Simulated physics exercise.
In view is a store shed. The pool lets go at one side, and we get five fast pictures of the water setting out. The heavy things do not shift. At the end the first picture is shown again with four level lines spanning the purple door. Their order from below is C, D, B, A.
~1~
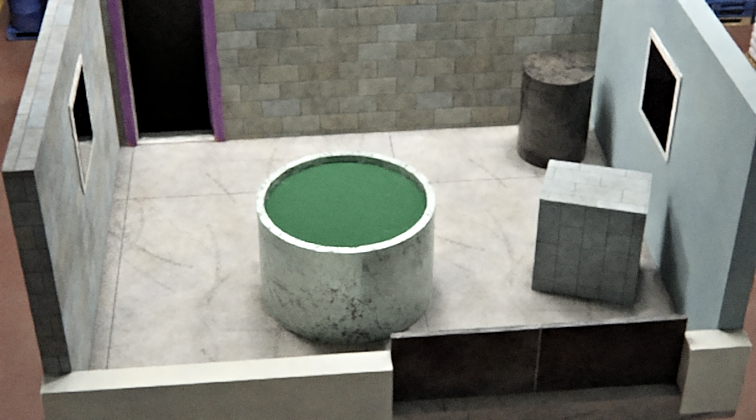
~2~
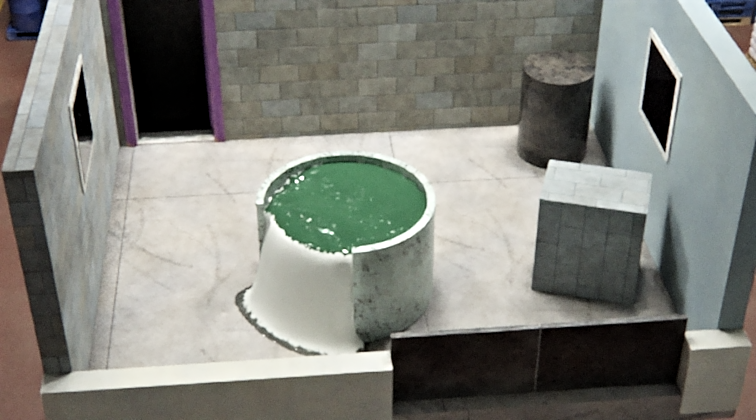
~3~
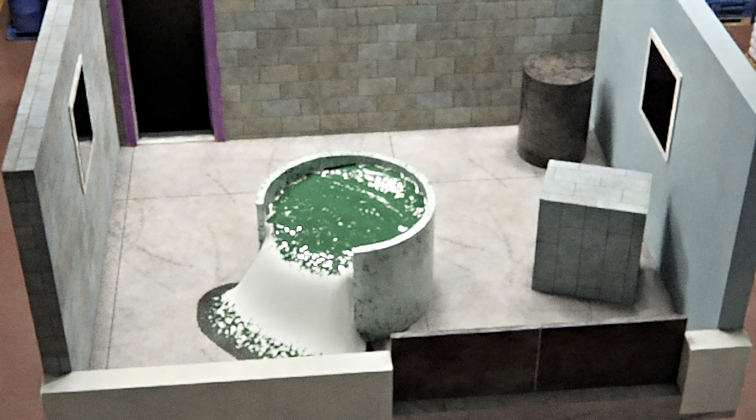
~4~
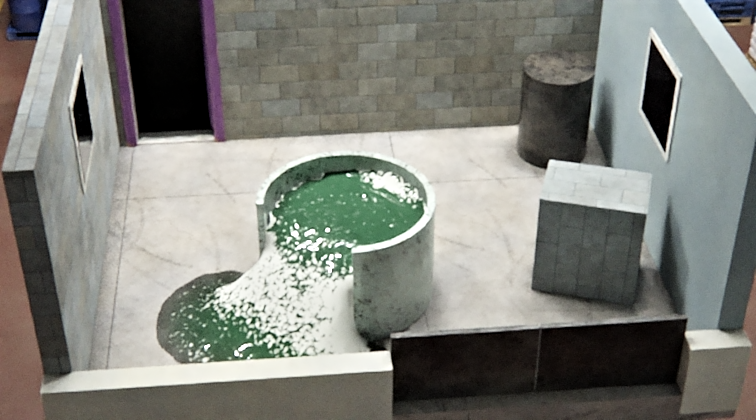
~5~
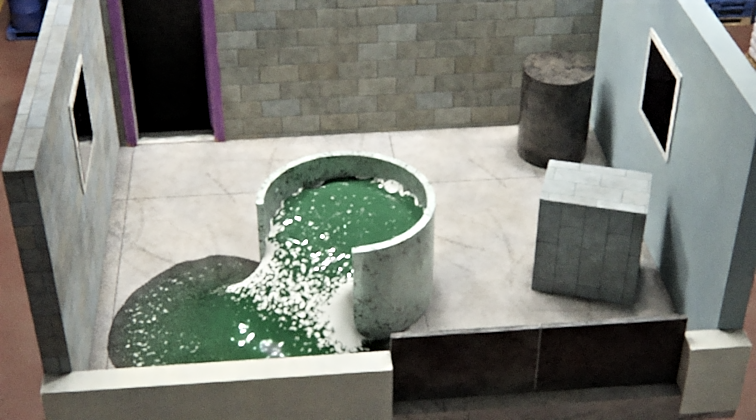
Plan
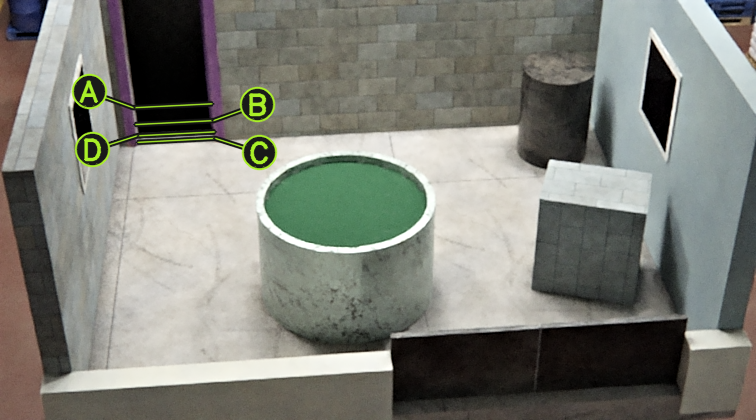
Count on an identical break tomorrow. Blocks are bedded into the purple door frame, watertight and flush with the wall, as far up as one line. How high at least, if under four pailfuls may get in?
Take B.
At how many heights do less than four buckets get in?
Two of the four.
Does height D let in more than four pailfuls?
Yes, it does.
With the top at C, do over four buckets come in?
Yes, that goes wrong.
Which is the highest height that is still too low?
That would be D.
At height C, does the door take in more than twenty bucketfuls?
Yes, it does.
On the marked copy, A at (172, 105); B at (174, 122); C at (176, 140); D at (175, 133); from the bottom up C, D, B, A.
If A is chosen, nothing gets over.
If B is chosen, a bucket or two gets in.
If C is chosen, dozens of bucketfuls pour in.
If D is chosen, some 15 bucketfuls get in.
